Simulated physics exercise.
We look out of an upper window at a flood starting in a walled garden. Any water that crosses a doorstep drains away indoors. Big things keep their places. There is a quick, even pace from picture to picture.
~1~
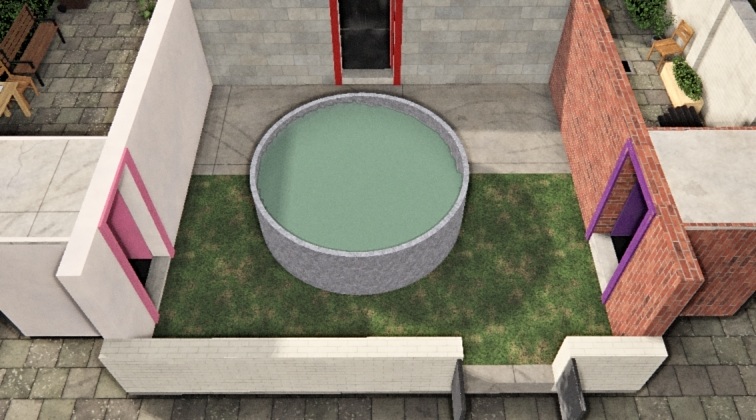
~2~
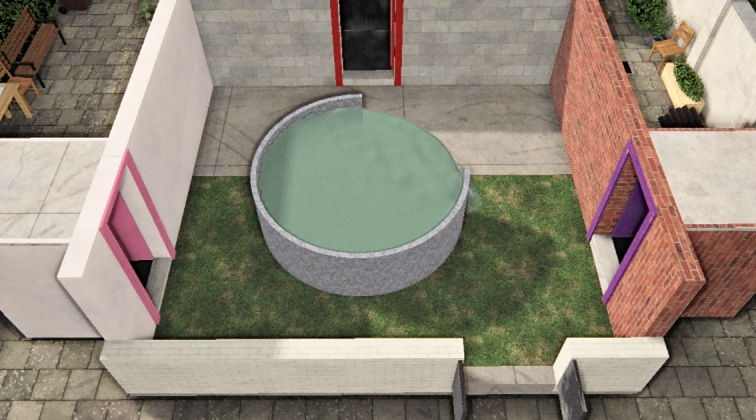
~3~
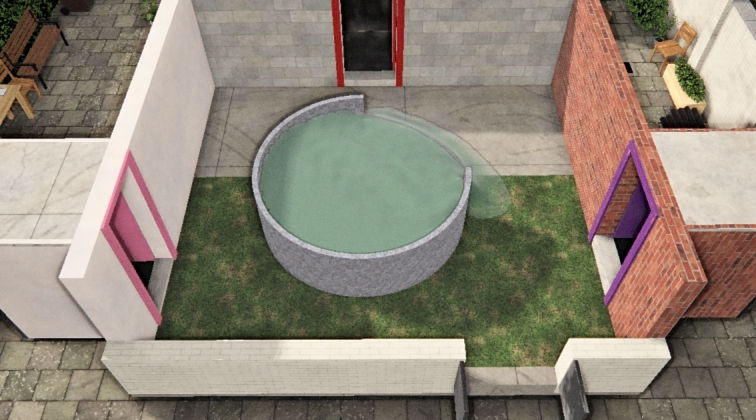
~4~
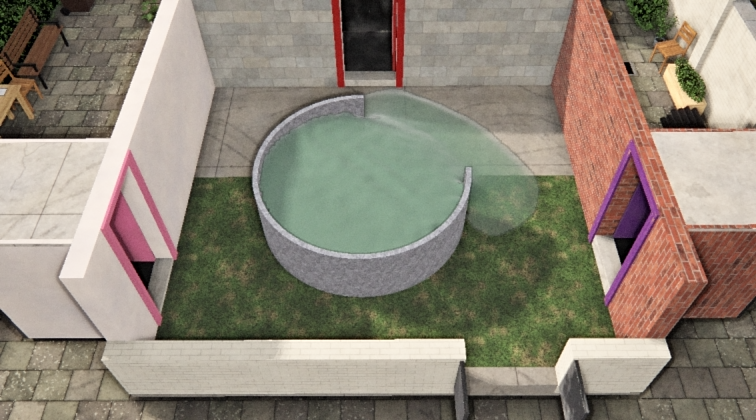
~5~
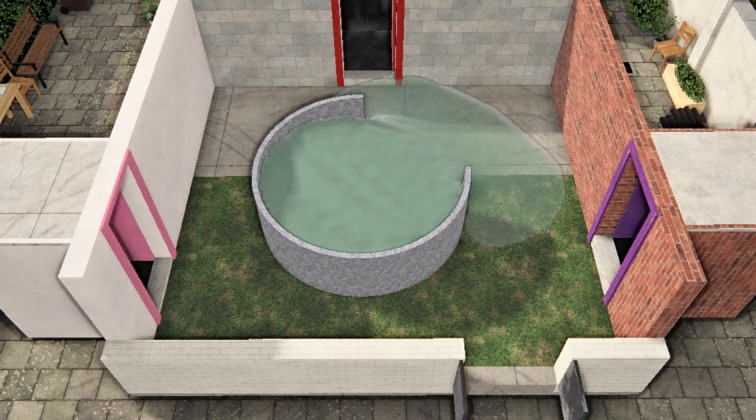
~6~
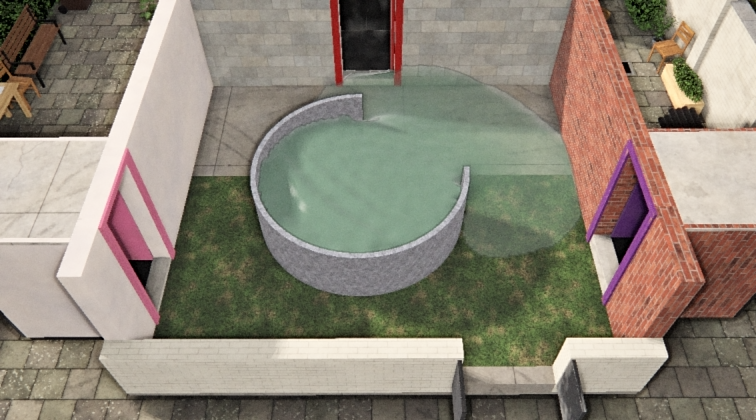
A round stone pool in a walled garden losing part of its far right wall, green water spreading out across paving and grass.
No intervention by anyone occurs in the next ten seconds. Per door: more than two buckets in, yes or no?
Purple door no, red door yes, pink door yes.
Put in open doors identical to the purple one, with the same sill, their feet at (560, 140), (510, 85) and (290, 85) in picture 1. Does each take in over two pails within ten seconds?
The first clears the line, the next clears the line, the last misses the line.
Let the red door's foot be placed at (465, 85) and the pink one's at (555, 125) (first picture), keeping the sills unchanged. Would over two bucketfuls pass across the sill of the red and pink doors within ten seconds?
Red door exceeds the limit; pink door exceeds the limit.
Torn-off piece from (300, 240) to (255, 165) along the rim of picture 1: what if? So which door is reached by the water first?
The pink-painted one.
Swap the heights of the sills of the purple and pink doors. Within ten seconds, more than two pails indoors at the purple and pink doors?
Outcome - purple door comes in high; pink door comes in low.
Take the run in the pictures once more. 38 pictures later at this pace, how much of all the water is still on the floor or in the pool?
About 86 %.
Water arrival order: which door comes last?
It is the pink-painted one.
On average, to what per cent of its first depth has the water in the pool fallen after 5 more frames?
Close to 62 in a hundred.
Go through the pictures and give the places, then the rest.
In the first picture, the pool at (360, 170) is whole and still.
In the second picture, the front is at a hidden place, out from the gap on the pool's far side.
In the third picture, the front is at a hidden place, out from the gap on the pool's far side.
In the fourth picture, the front is at (530, 210), out from the gap on the pool's far side.
In the fifth picture, water pours out on the pool's far side and has run to (557, 206).
In the sixth picture, water pours out on the pool's far side and has run to (580, 206).
A moment on, water covers 40 % of the floor; the purple door wet at the sill, nothing in, the red door over two buckets in, the pink door not reached.
Next, water covers 50 % of the floor; the purple door wet at the sill, nothing in, the red door over two buckets in, the pink door not reached.
Then, water covers 75 % of the floor; the purple door wet at the sill, nothing in, the red door far over two buckets in, the pink door not reached.
Later, water covers 100 % of the floor; the purple door under two buckets in, the red door far over two buckets in, the pink door wet at the sill, nothing in.
In the end, water covers 100 % of the floor; the purple door under two buckets in, the red door far over two buckets in, the pink door far over two buckets in.
